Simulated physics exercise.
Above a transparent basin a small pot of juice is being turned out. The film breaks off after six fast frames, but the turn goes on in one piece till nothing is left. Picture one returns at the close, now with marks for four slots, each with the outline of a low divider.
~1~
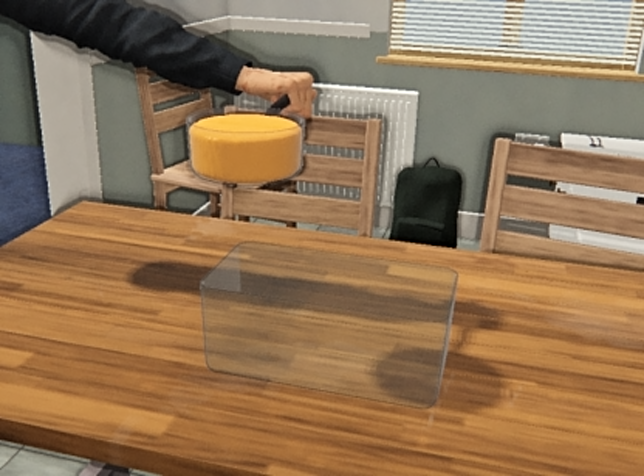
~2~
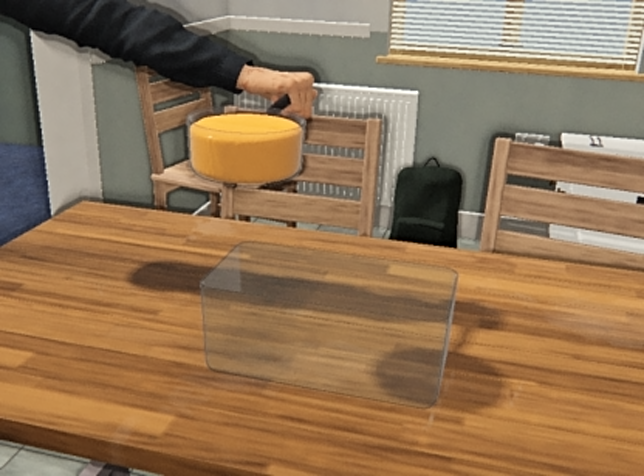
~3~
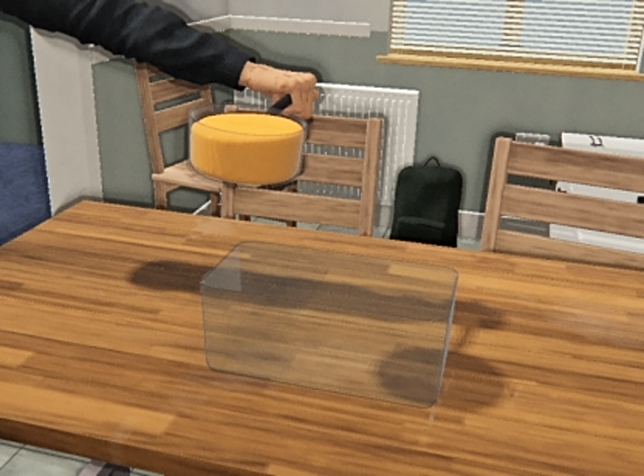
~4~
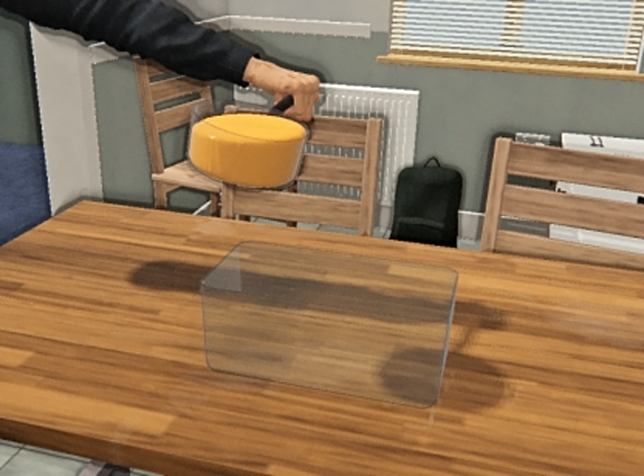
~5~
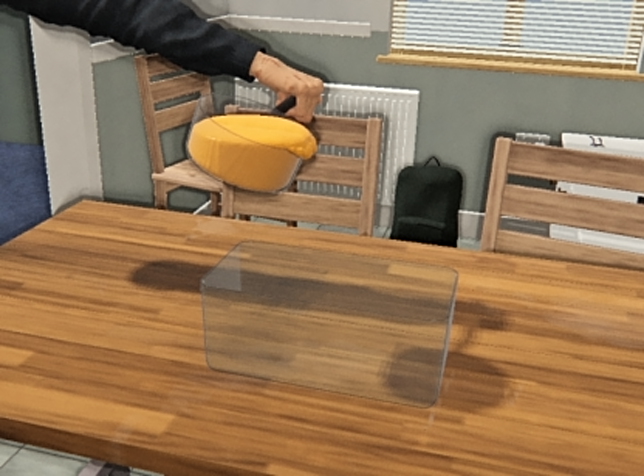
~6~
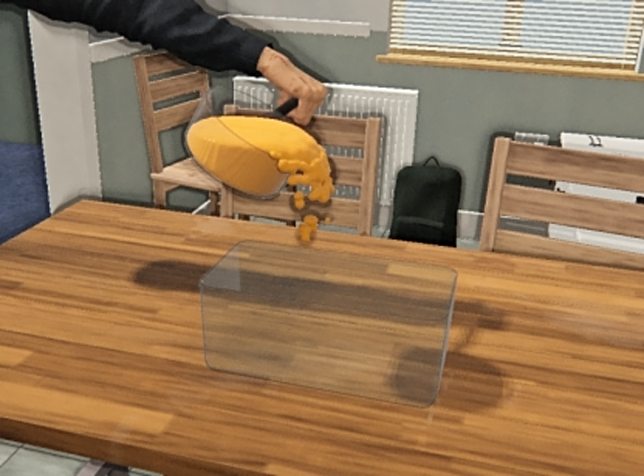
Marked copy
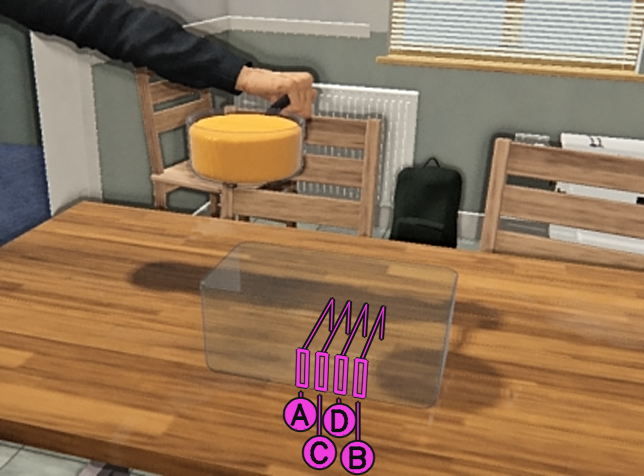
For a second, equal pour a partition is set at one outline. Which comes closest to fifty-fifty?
Go for D.
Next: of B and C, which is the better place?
C.
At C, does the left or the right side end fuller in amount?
The right one.
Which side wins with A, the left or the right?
The right one.
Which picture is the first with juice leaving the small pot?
In picture 5.
On the marked copy, A at (300, 392); B at (357, 402); C at (319, 395); D at (338, 399).
For place A, about 19 % ends left of the wall and 80 % right of it.
For place B, about 82 % ends left of the wall and 17 % right of it.
For place C, about 29 % ends left of the wall and 70 % right of it.
For place D, about 50 % ends left of the wall and 49 % right of it.
